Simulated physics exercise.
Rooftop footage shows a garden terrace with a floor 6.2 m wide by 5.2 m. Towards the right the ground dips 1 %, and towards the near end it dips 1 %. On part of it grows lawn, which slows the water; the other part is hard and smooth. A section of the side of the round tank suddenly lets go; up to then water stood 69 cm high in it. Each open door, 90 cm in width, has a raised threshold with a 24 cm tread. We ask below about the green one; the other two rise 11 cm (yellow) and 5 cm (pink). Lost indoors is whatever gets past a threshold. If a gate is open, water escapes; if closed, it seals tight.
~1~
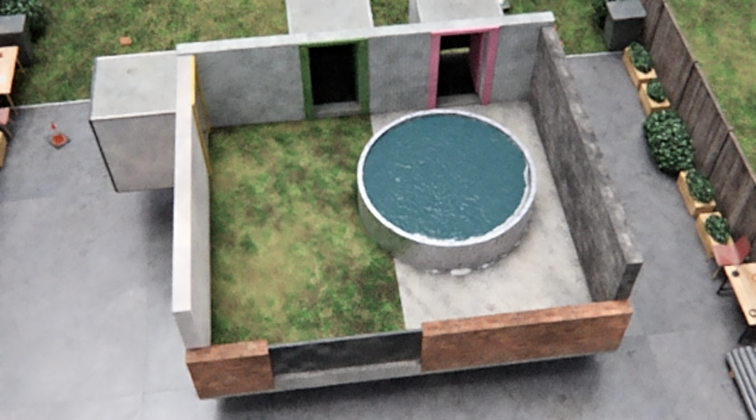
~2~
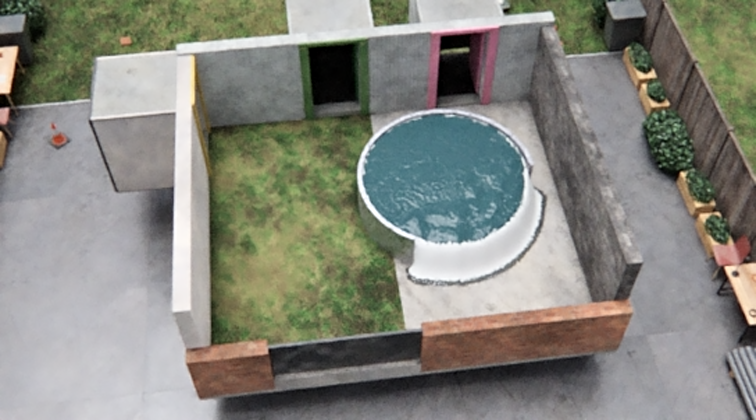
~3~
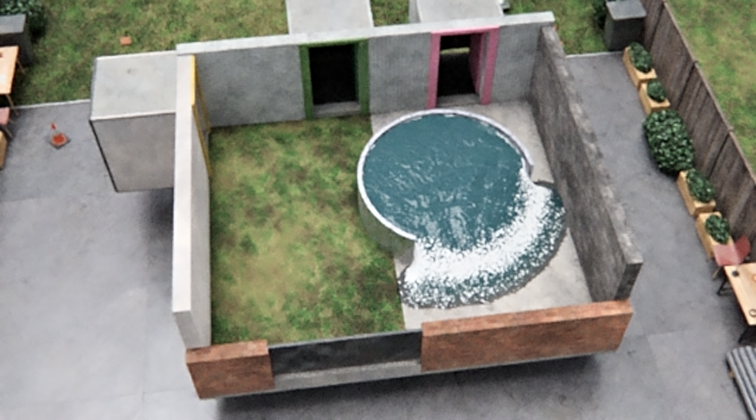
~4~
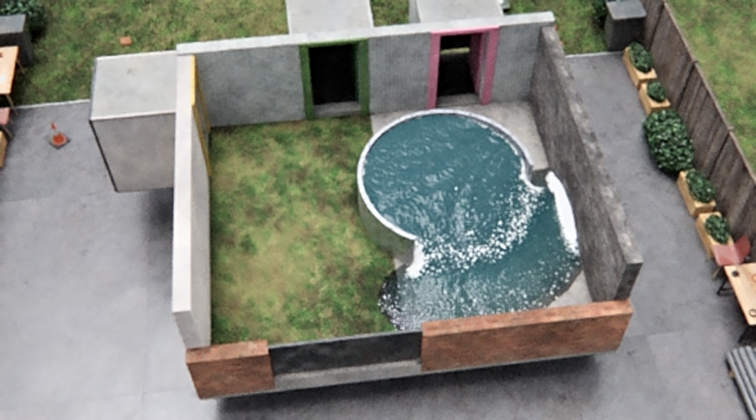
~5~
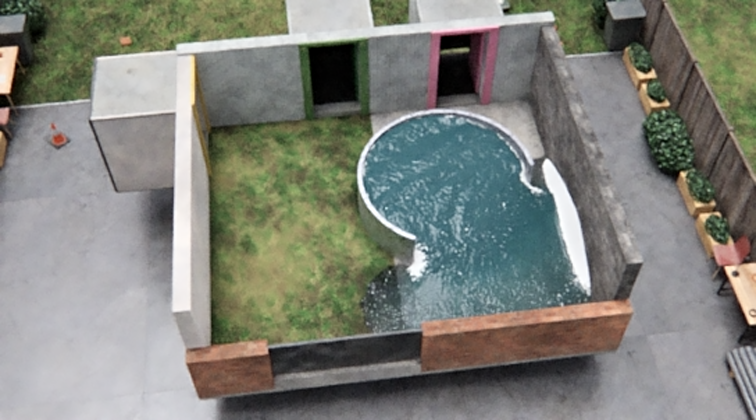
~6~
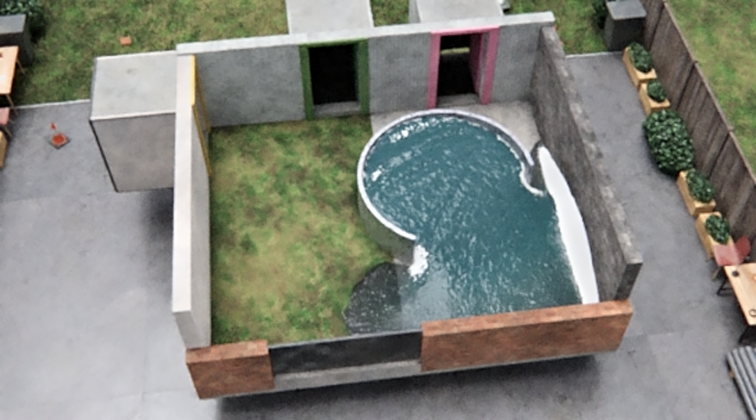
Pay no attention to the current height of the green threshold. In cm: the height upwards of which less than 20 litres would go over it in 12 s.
12.5 cm.
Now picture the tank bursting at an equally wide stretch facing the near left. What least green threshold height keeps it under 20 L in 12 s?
About 15 cm.
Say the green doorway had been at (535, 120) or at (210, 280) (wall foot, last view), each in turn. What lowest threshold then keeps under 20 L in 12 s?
Minimums: Roughly 15 cm and 18 cm.
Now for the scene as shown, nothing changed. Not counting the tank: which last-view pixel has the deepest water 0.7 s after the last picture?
Check close to (594, 321).
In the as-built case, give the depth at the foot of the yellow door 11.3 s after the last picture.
The depth there is around 12.0 cm.
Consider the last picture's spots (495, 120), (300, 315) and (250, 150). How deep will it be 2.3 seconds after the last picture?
The depths come to about 7, 13 and 0 cm.
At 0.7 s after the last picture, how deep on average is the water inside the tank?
About 38 centimetres on average.
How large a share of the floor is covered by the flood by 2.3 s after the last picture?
Wet share: Near 60 %.
Then, 0.7 s after the last picture water covers 35 % of the floor, deepest (70 cm) near (594, 321); it has not reached the green door.
Then, 2.3 s after the last picture water covers 60 % of the floor, deepest (42 cm) near (598, 330); it has not reached the green door.
Then, 11.3 s after the last picture water covers 100 % of the floor, deepest (18 cm) near (363, 356); 12 cm at the green door, 22 litres in over its 12 cm threshold.
At the green door as built, the water peaked near 17 cm, 6.7 s after the last picture.
With a threshold of 10.5 cm, 41 litres would have come in within the 12 s; with 14 cm, 6 litres. So under 20 litres takes about 12.5 cm.
